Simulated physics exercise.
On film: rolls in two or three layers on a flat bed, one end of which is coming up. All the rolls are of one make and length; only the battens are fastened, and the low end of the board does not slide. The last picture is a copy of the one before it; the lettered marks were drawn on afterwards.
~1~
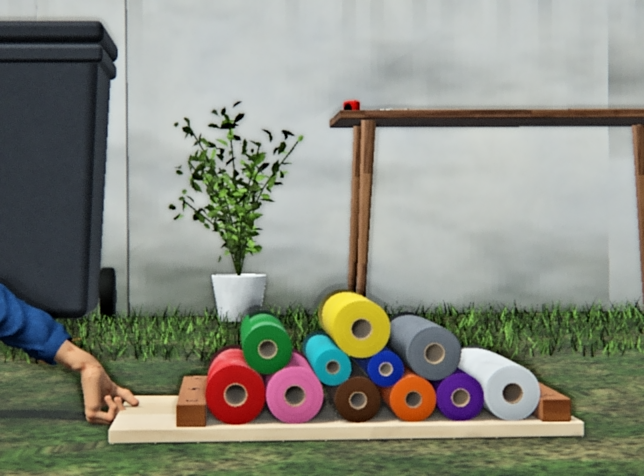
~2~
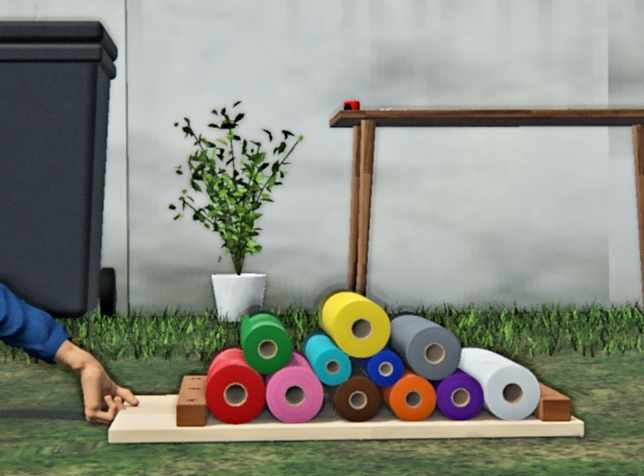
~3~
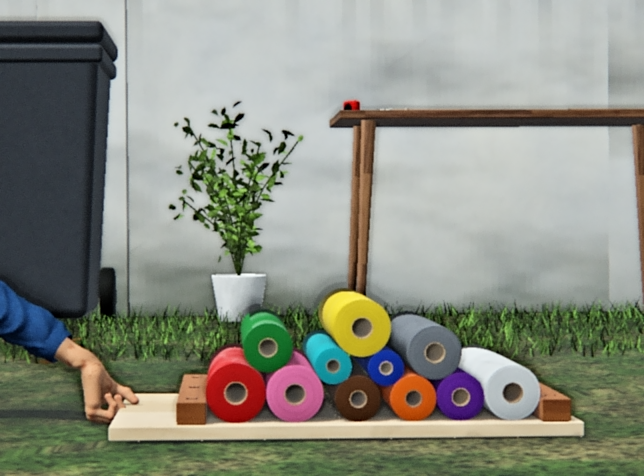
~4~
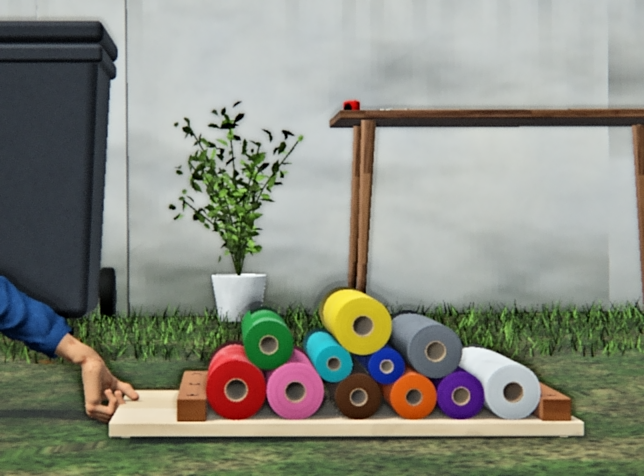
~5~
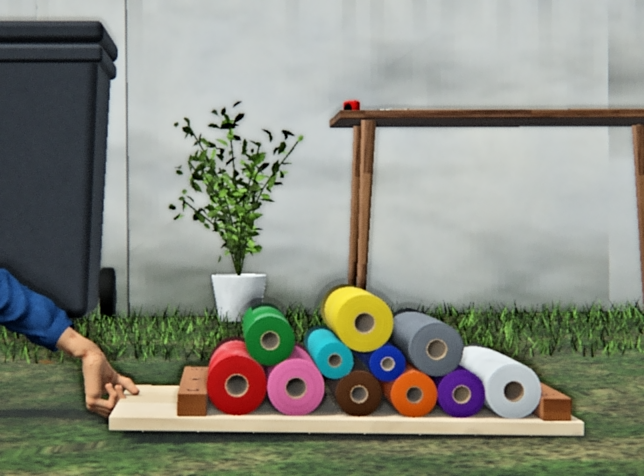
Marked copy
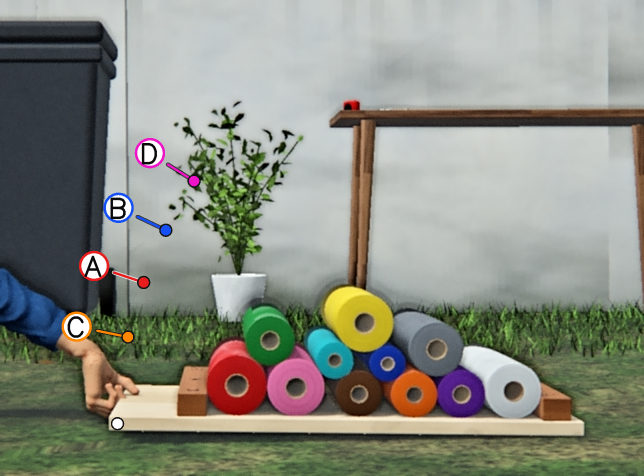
On a patch of grass before a pale grey wall, seen side-on from a fixed, low viewpoint, a dark bin, a potted plant and a wooden table stand behind a flat board. Stacked rolls in red, pink, brown, orange, purple, white, green, turquoise, blue, grey and yellow lie between two wooden battens. A blue-sleeved hand at the left slowly lifts that end slightly, and the rolls barely shift with it.
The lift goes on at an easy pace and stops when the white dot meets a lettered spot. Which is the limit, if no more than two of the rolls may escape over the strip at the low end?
The answer is mark B.
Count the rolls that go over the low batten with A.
It comes to none.
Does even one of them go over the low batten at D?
At D: Yes.
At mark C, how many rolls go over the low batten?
It comes to none.
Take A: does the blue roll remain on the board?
Yes, with A.
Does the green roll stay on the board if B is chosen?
Yes, with B.
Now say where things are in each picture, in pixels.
In the first frame, white roll (512, 393); turquoise roll (333, 367); blue roll (386, 369).
In the second frame, blue roll (386, 369); grey roll (435, 353).
In the third frame, board (338, 403); red roll (236, 393); pink roll (295, 394); purple roll (461, 397).
In the fourth frame, board (338, 401); red roll (236, 390); pink roll (295, 391).
In the fifth frame, board (339, 398); red roll (237, 385); pink roll (296, 388).
On the marked copy, A at (144, 282); B at (166, 230); C at (128, 337); D at (194, 181); the white dot at (117, 423).
Following B. Soon after the start, board at 16°.
Later, board at 26°.
In the end, board at 26°, none over the low batten.
As for the rest, A none over the low batten; C none over the low batten; D five over the low batten.
